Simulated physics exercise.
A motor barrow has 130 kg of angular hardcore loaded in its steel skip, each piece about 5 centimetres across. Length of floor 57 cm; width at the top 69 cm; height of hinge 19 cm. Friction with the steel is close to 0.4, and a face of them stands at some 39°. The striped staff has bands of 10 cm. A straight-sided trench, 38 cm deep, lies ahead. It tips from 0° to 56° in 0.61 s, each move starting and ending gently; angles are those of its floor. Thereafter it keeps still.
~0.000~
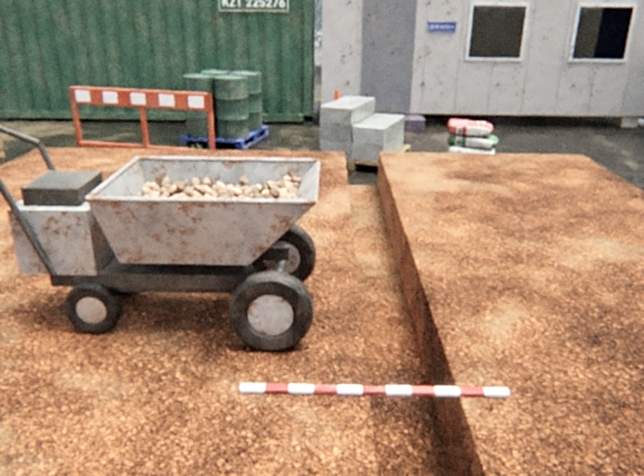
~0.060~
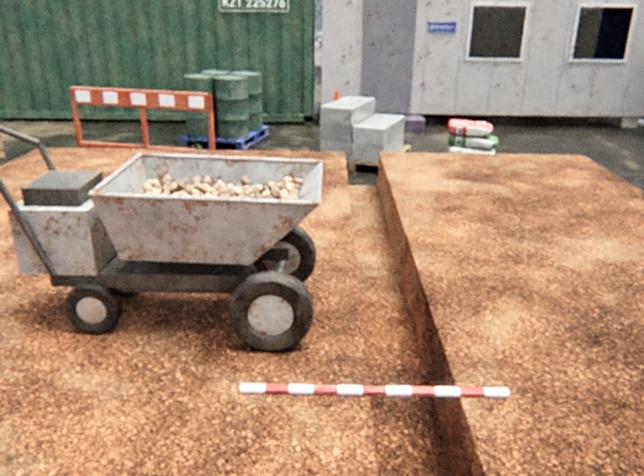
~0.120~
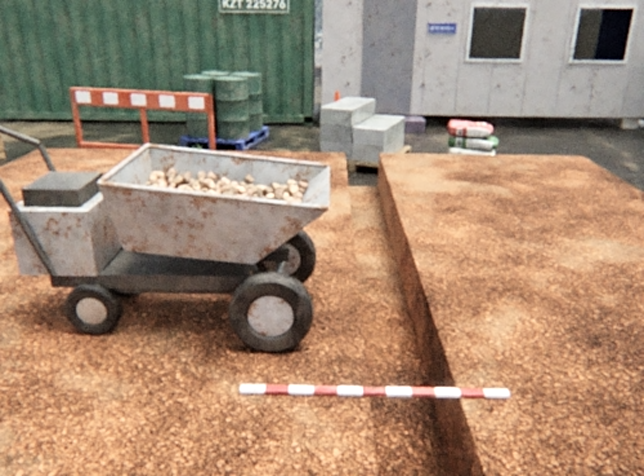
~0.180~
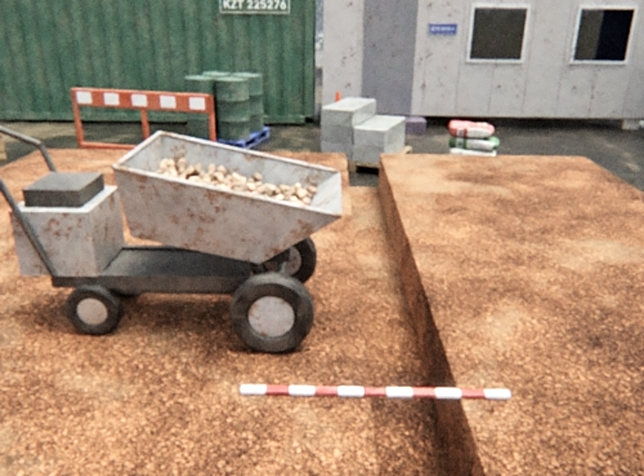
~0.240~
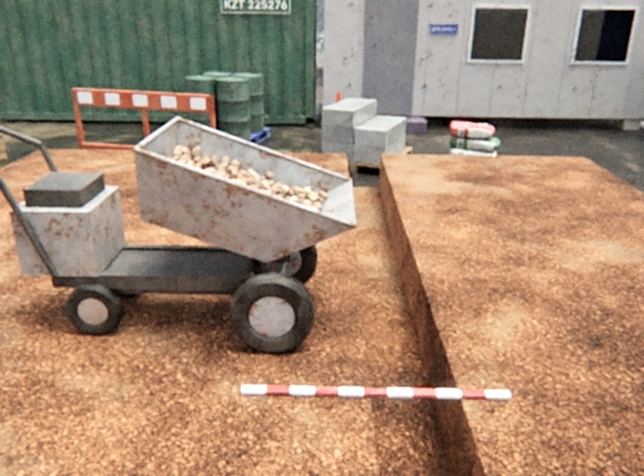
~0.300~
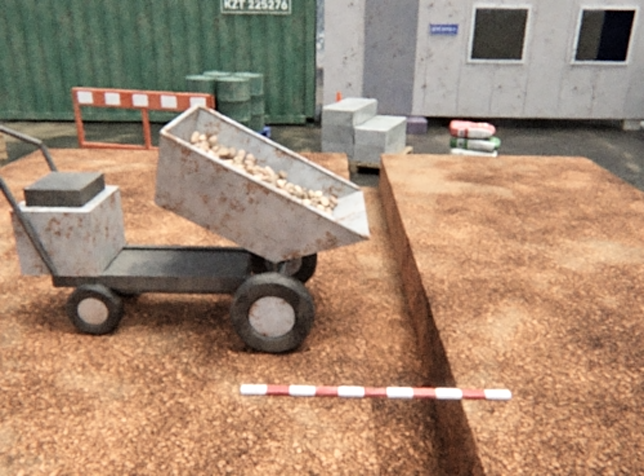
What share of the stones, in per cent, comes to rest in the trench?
About 30 per cent of the stones finish in the trench.
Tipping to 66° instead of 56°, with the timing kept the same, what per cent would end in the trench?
Then roughly 55 percent.
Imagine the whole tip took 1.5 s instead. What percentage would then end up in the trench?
My guess is near 25 percent.
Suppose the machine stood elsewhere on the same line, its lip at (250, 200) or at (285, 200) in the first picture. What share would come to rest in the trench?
That gives roughly 40 per cent and roughly 40 per cent.
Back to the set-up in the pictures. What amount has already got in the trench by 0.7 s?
Something like 0 in a hundred.
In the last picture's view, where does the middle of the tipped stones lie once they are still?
Around (423, 372).
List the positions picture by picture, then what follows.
In the first frame, the skip is at 0°, its lip at (316, 202); the top of the load is at (272, 186).
In the second frame, lip at (319, 204), floor tilted 2°, highest stones at (235, 186); the stones move at 0.3 m/s on average.
In the third frame, lip at (328, 209), floor tilted 6°, highest stones at (184, 182); the stones move at 0.7 m/s on average.
In the fourth frame, the skip is at 12°, its lip at (342, 216); the top of the load is at (178, 172); the stones move at 1.0 m/s on average.
In the fifth frame, the skip is at 19°, its lip at (356, 226); the top of the load is at (180, 158); the stones move at 1.2 m/s on average.
In the sixth frame, lip at (370, 239), floor tilted 27°, highest stones at (196, 145); the stones move at 1.2 m/s on average.
After 0.5 s the floor is at 48°; 100 % in the skip; the foremost stones are at (360, 247).
After 0.7 s the floor is at 56°; 99 % in the skip, 1 % in the trench; the foremost stones are at (409, 272).
After 1.1 s the floor is at 56°; 67 % in the skip, 18 % in the trench, 15 % past the trench; the foremost stones are at (500, 337).
After 3.0 s the floor is at 56°; 52 % in the skip, 30 % in the trench, 18 % past the trench; the foremost stones are at (543, 307).
